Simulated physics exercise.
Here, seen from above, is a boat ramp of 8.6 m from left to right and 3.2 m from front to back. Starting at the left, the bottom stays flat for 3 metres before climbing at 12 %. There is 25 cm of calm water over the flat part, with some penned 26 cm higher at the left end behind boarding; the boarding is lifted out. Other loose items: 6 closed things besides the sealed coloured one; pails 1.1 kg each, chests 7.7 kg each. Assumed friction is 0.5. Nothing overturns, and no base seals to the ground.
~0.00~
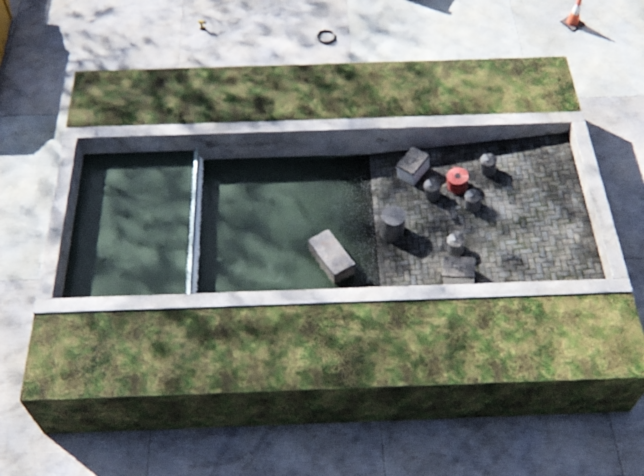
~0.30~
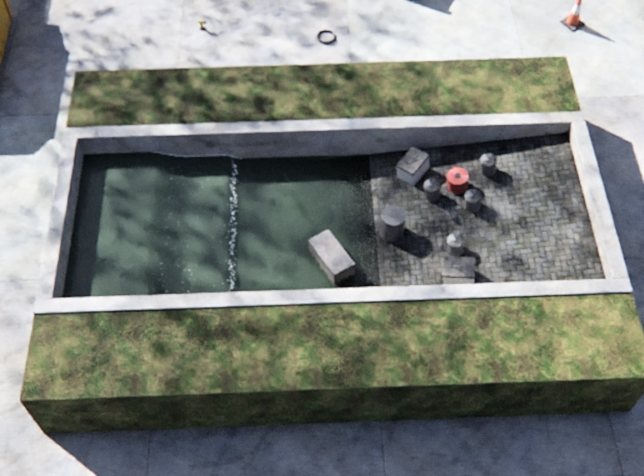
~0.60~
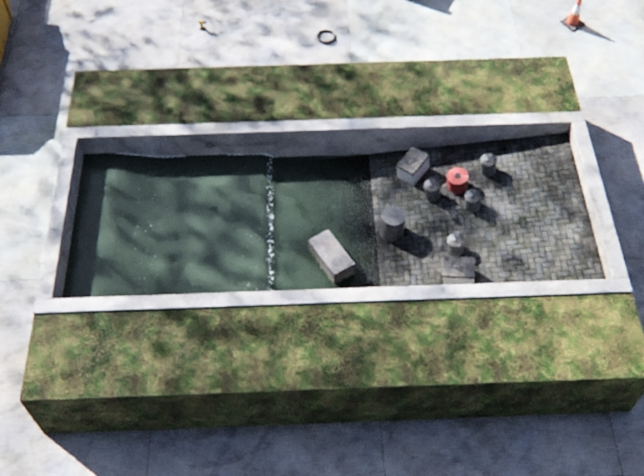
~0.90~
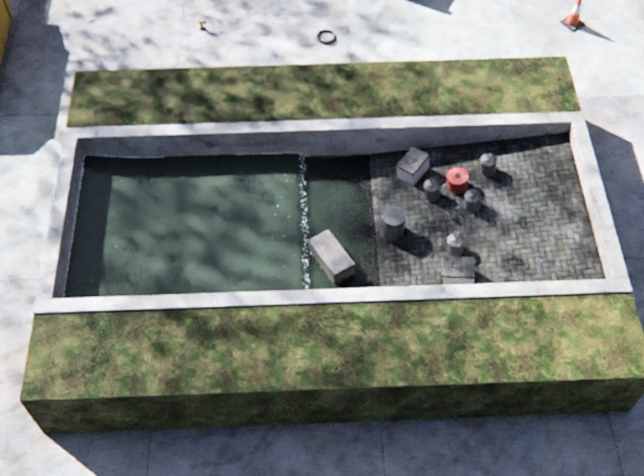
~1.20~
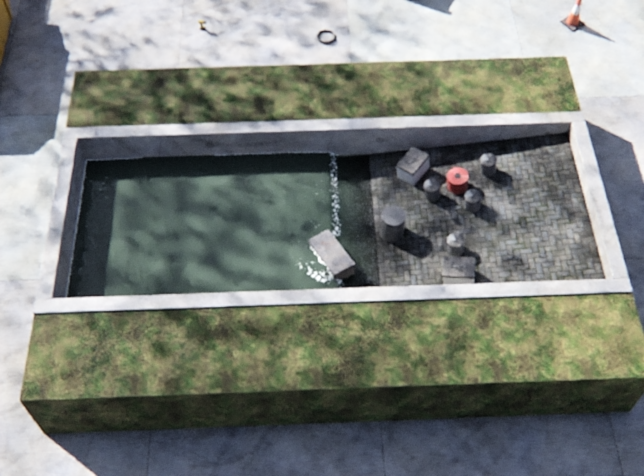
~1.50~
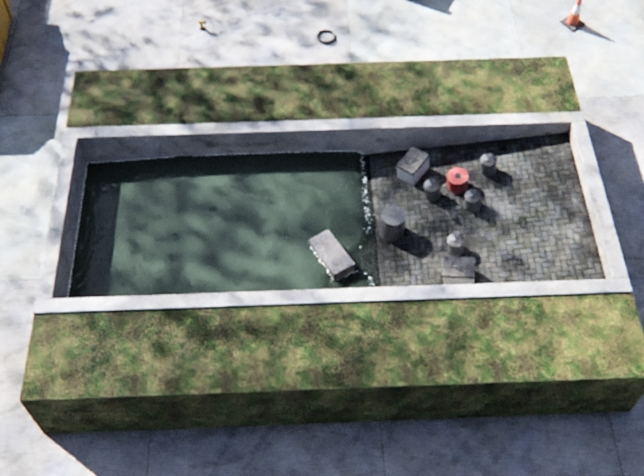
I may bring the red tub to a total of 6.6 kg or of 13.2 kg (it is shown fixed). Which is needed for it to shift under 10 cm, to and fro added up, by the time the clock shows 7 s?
I expect that only the higher weight holds it.
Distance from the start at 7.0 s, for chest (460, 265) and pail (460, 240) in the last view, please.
In that order: 200 cm, 120 cm.
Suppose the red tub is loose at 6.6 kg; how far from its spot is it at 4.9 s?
Around 20 centimetres out of place.
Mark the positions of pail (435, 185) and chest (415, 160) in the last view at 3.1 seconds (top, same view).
Roughly (466, 201), then roughly (463, 154).
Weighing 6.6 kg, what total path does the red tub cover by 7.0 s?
It covers about 250 cm altogether.
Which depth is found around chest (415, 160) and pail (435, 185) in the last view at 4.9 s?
Some 6 cm at the first, some 5 cm at the second.
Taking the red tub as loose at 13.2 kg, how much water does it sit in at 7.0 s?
Something like 1 centimetres.
After 2.1 s the red tub would be 0 cm from its start with 6.6 kg and 0 cm from its start with 13.2 kg; 0 cm of water round it then.
After 3.1 s the red tub would be 12 cm from its start with 6.6 kg and 0 cm from its start with 13.2 kg; 5 cm of water round it then.
After 4.9 s the red tub would be 19 cm from its start with 6.6 kg and 0 cm from its start with 13.2 kg; 6 cm of water round it then.
After 7.0 s the red tub would be 197 cm from its start with 6.6 kg and 0 cm from its start with 13.2 kg; 1 cm of water round it then.
